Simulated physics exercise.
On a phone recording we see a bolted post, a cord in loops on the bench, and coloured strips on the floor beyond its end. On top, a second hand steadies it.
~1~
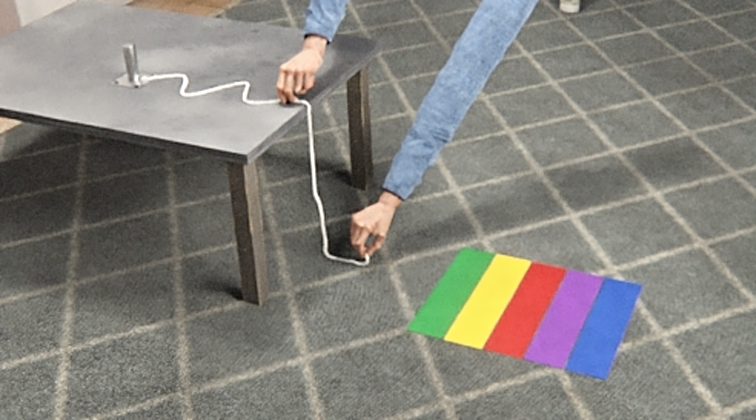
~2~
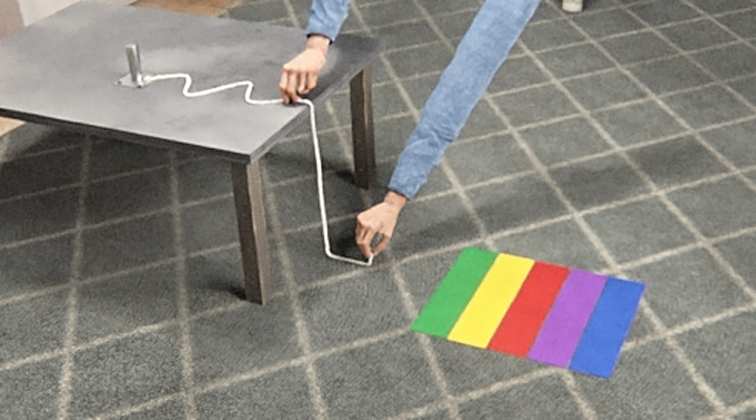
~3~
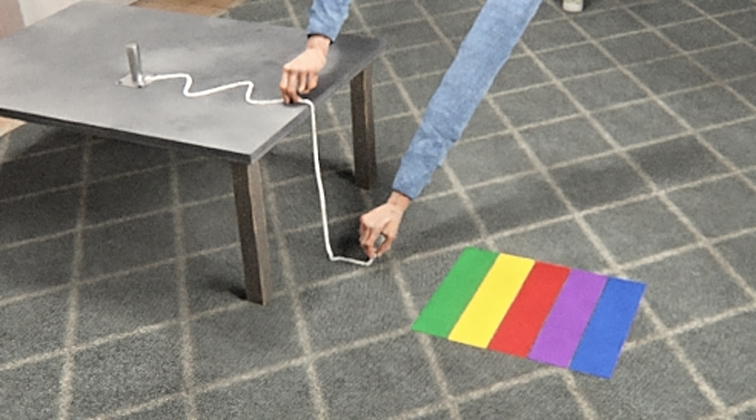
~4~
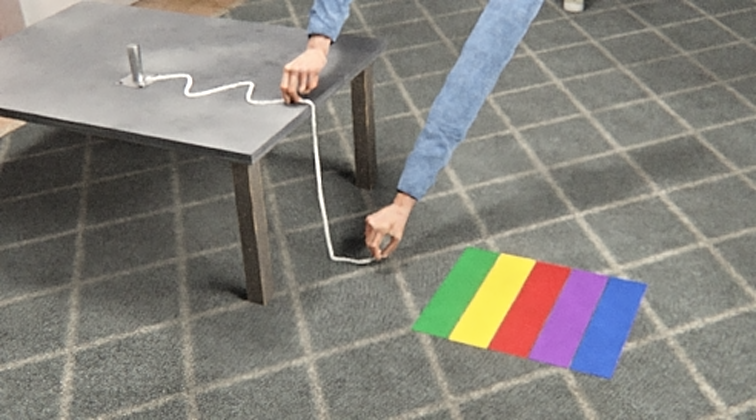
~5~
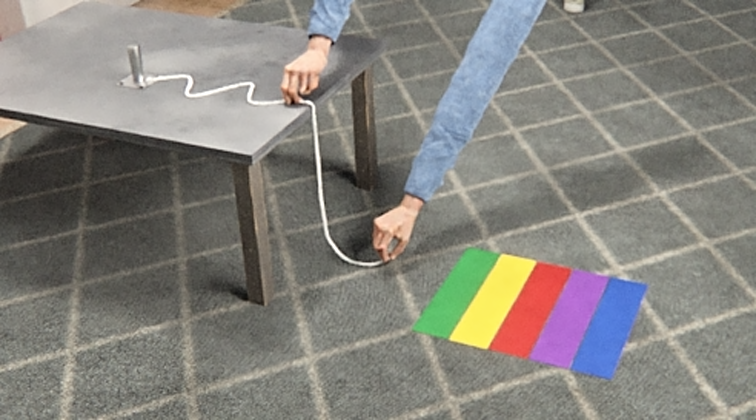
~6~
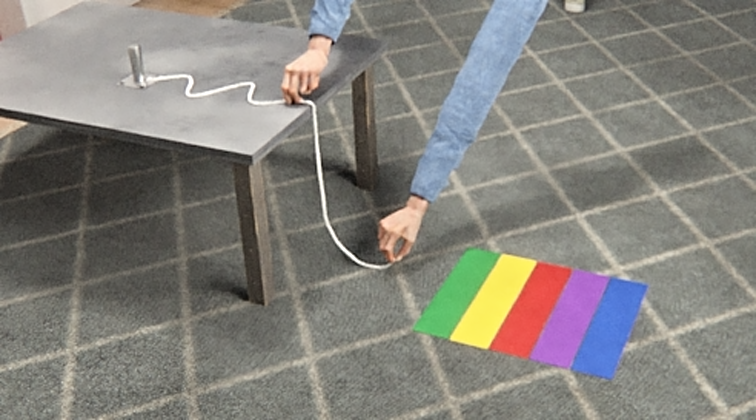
A hand slowly draws the white cord's end right across the floor beside coloured strips.
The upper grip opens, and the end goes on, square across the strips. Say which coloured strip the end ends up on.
It ends up on the purple strip.
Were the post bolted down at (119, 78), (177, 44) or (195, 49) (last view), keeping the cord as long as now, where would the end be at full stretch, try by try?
Around (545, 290), then (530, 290), then (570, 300).
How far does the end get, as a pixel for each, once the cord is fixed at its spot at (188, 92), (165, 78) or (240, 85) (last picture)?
Try one gives (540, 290), try two (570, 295), and try three (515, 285).
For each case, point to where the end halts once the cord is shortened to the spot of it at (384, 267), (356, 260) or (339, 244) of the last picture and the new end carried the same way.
The pixels come out at around (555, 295), (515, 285) and (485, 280), one per try.
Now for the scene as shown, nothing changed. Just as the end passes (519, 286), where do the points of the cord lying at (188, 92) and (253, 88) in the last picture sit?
Point one: (213, 92); point two: (291, 103).
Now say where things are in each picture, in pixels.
The first picture shows end (366, 254); green (435, 318); yellow (473, 327); red (511, 336); purple (552, 346); blue (592, 356).
The second picture shows end (371, 254); cord through (181, 76) (208, 92) (248, 97) (311, 106) (320, 182) (327, 247).
The third picture shows end (375, 255).
The fourth picture shows end (381, 256); cord through (182, 76) (209, 92) (249, 97) (312, 107) (319, 181) (330, 247).
The fifth picture shows end (389, 258).
The sixth picture shows end (394, 259); cord through (183, 77) (210, 93) (250, 98) (313, 107) (321, 182) (340, 246).
Soon after, end near (519, 286); over red.
Then, end near (555, 294); over red.
At full stretch, end near (576, 299); over purple. It gets as far as the purple strip.
